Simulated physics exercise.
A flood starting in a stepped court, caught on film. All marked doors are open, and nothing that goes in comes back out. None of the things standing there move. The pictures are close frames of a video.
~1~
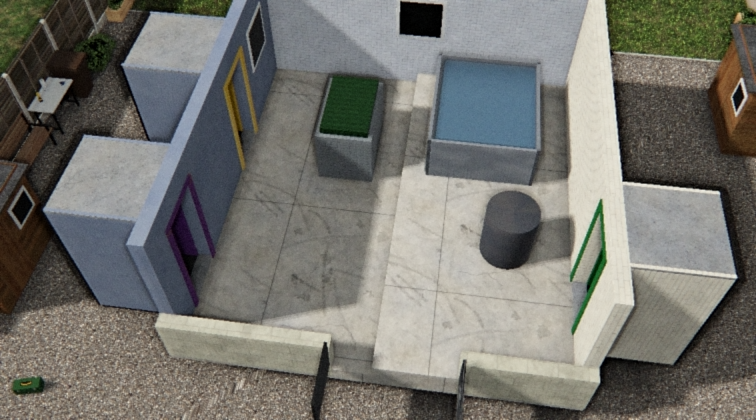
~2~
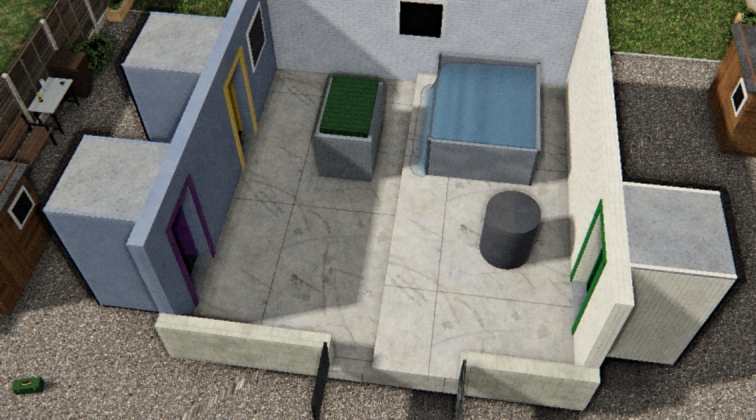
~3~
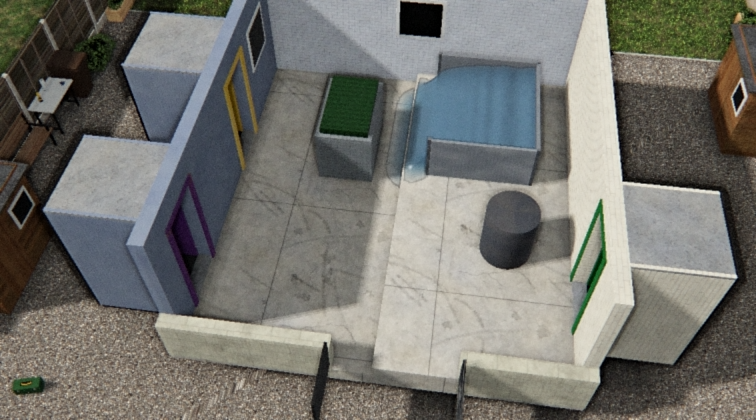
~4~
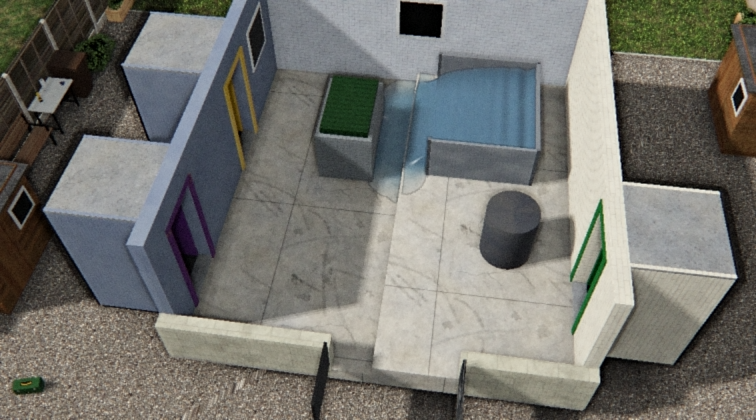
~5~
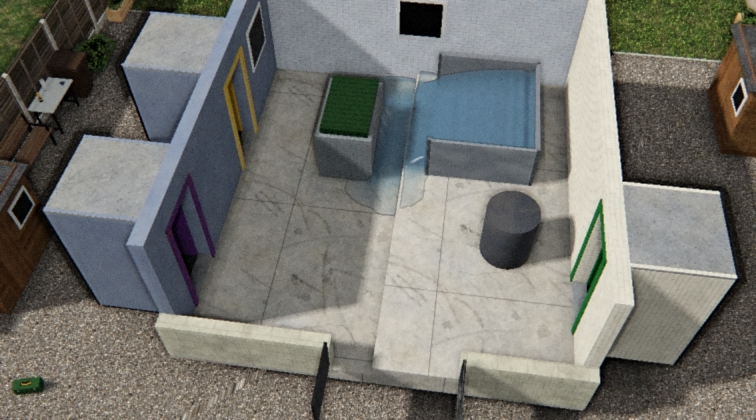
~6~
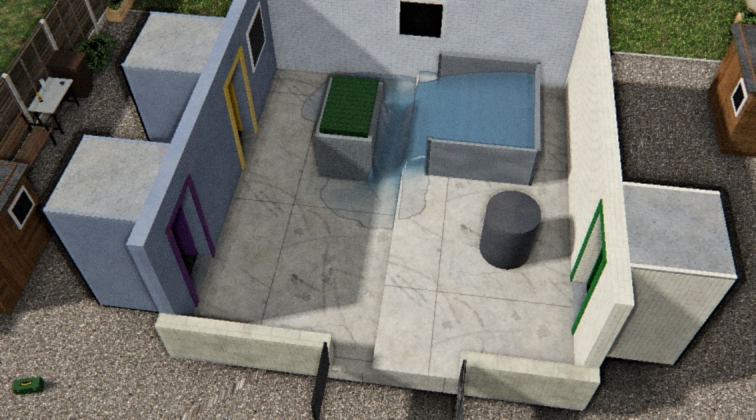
In a walled courtyard with a stepped floor, the left side of a full water tank opened and water poured out, spreading across the pale paving and around the green-topped block beside it.
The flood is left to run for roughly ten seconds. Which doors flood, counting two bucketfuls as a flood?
My prediction: I expect the green door to stop at two buckets or less; I expect the purple door to go past two buckets; I expect the yellow door to go past two buckets.
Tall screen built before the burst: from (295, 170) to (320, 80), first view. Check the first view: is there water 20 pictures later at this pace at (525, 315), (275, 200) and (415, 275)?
The first spot is untouched, the second swamped, the third untouched.
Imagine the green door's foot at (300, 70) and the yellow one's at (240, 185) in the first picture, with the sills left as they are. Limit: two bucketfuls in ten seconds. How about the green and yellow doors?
At the green door it tops it; at the yellow door it tops it.
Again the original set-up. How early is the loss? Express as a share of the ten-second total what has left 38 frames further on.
Something close to 60 percent by that point.
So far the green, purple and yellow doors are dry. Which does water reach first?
Answer: The yellow door.
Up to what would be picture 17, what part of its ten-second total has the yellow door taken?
Some 0 per cent.
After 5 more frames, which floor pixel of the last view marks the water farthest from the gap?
Somewhere around (255, 253).
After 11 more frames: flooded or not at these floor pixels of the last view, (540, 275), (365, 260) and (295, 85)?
Result, in order: Unflooded / waterlogged / waterlogged.
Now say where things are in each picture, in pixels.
The tank at (486, 102) is whole and still, in the first frame.
Water pours out at (435, 117) and has run to (423, 175), in the second frame.
Water pours out at (435, 120) and has run to (419, 81), in the third frame.
The front is at (403, 81), out from the gap at (435, 121), in the fourth frame.
The front is at a hidden place, out from the gap at (435, 122), in the fifth frame.
Water pours out at (435, 122) and has run to (308, 104), in the sixth frame.
A moment on, water covers 30 % of the floor; the green door not reached, the purple door not reached, the yellow door not reached.
Next, water covers 55 % of the floor; the green door not reached, the purple door wet at the sill, nothing in, the yellow door wet at the sill, nothing in.
Then, water covers 60 % of the floor; the green door not reached, the purple door under two buckets in, the yellow door under two buckets in.
Later, water covers 65 % of the floor; the green door not reached, the purple door far over two buckets in, the yellow door over two buckets in.
In the end, water covers 60 % of the floor; the green door wet at the sill, nothing in, the purple door far over two buckets in, the yellow door far over two buckets in.
